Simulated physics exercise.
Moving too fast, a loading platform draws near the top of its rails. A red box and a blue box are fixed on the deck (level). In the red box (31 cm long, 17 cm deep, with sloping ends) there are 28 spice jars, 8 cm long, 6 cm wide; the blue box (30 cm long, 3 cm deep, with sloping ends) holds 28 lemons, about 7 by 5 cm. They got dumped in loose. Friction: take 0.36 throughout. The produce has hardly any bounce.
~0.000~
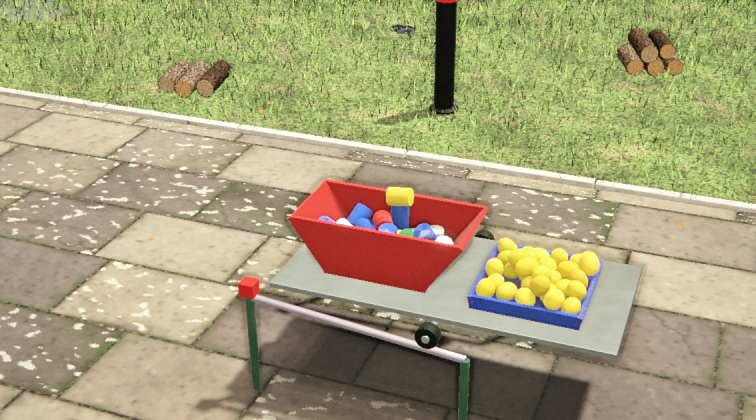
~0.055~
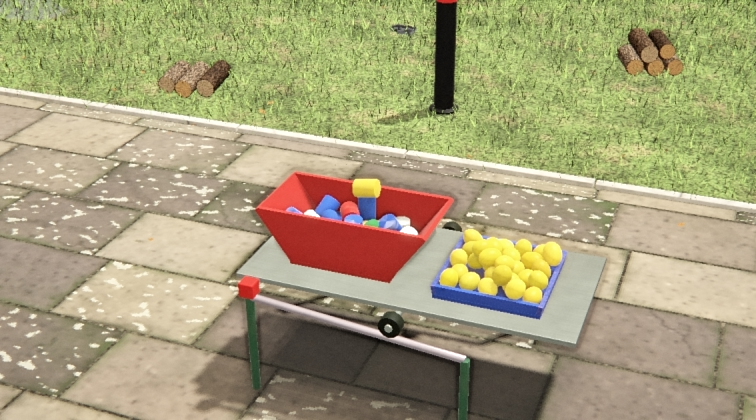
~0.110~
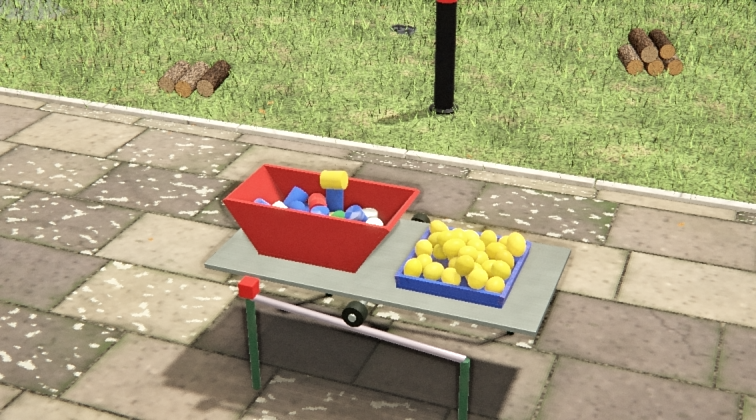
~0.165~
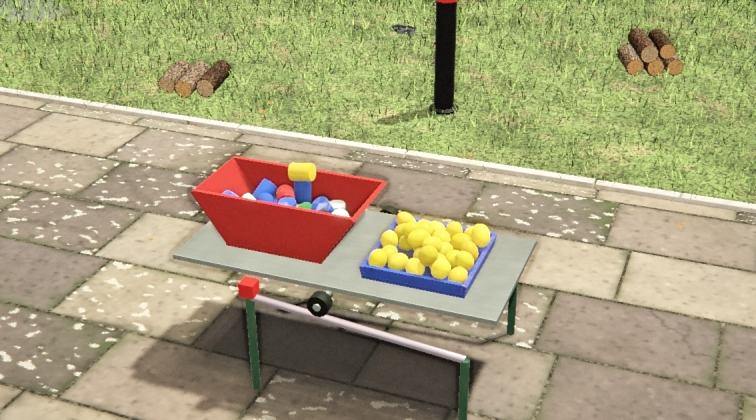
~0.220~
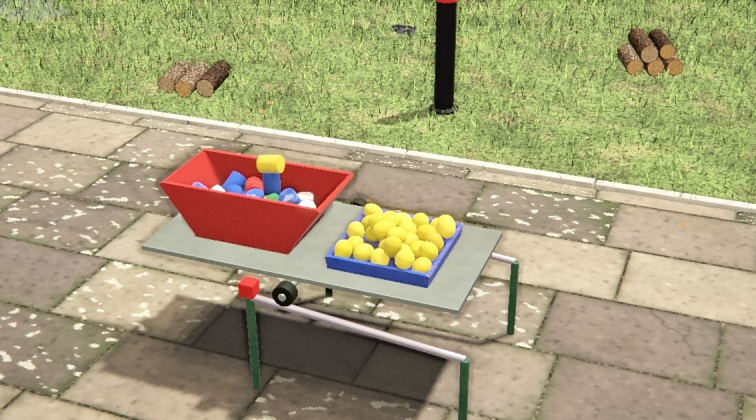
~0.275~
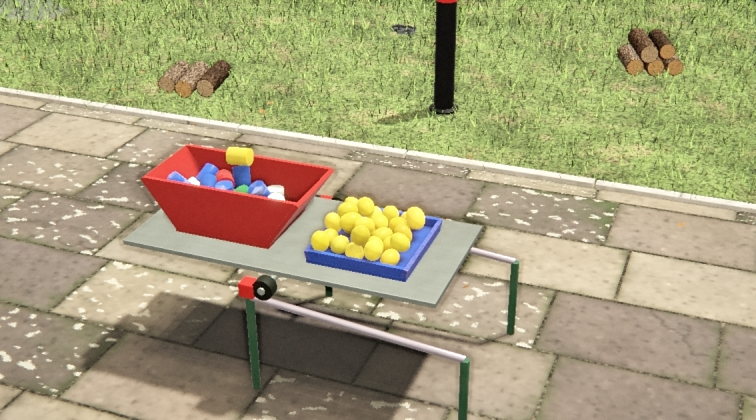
The clip opens on a gray platform on rails above paving, carrying a red box of small colorful items and, to its right, a blue box of yellow fruit. The platform rolls steadily left and slightly up the view, both boxes riding along, until its near wheel is at the red block.
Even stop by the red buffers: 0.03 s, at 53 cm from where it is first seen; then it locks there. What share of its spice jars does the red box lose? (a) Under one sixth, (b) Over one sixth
The answer is a.
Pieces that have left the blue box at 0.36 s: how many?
Out so far from the blue box: Around 3.
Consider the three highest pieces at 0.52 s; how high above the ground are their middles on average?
Height, averaged: Around 66 cm.
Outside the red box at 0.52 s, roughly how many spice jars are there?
I'd expect close to 2 by that moment.
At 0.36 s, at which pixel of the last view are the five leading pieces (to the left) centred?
Their centre is around (186, 160).
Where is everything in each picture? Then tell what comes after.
In the first picture (each is followed by its nearest rim corner in this view), red box, (460, 247); blue box, (578, 316); moved 0 cm; none out.
Red box, (423, 237); blue box, (539, 306); moved 11 cm, in the second picture.
Red box, (387, 228); blue box, (501, 295); moved 23 cm, in the third picture.
Red box, (352, 218); blue box, (463, 285); moved 34 cm, in the fourth picture.
Red box, (317, 209); blue box, (426, 275); moved 46 cm, in the fifth picture.
Red box, (296, 204); blue box, (404, 269); moved 53 cm; none out, in the sixth picture.
After 0.36 s, red box 28 in, 0 out and blue box 25 in, 3 out.
After 0.52 s, red box 26 in, 2 out and blue box 20 in, 8 out.
After 0.74 s, red box 26 in, 2 out and blue box 20 in, 8 out.
Outcome (at 1.29 s), red box 26 in, 2 out and blue box 20 in, 8 out. Asked share, 2 of 28, 7 per cent.
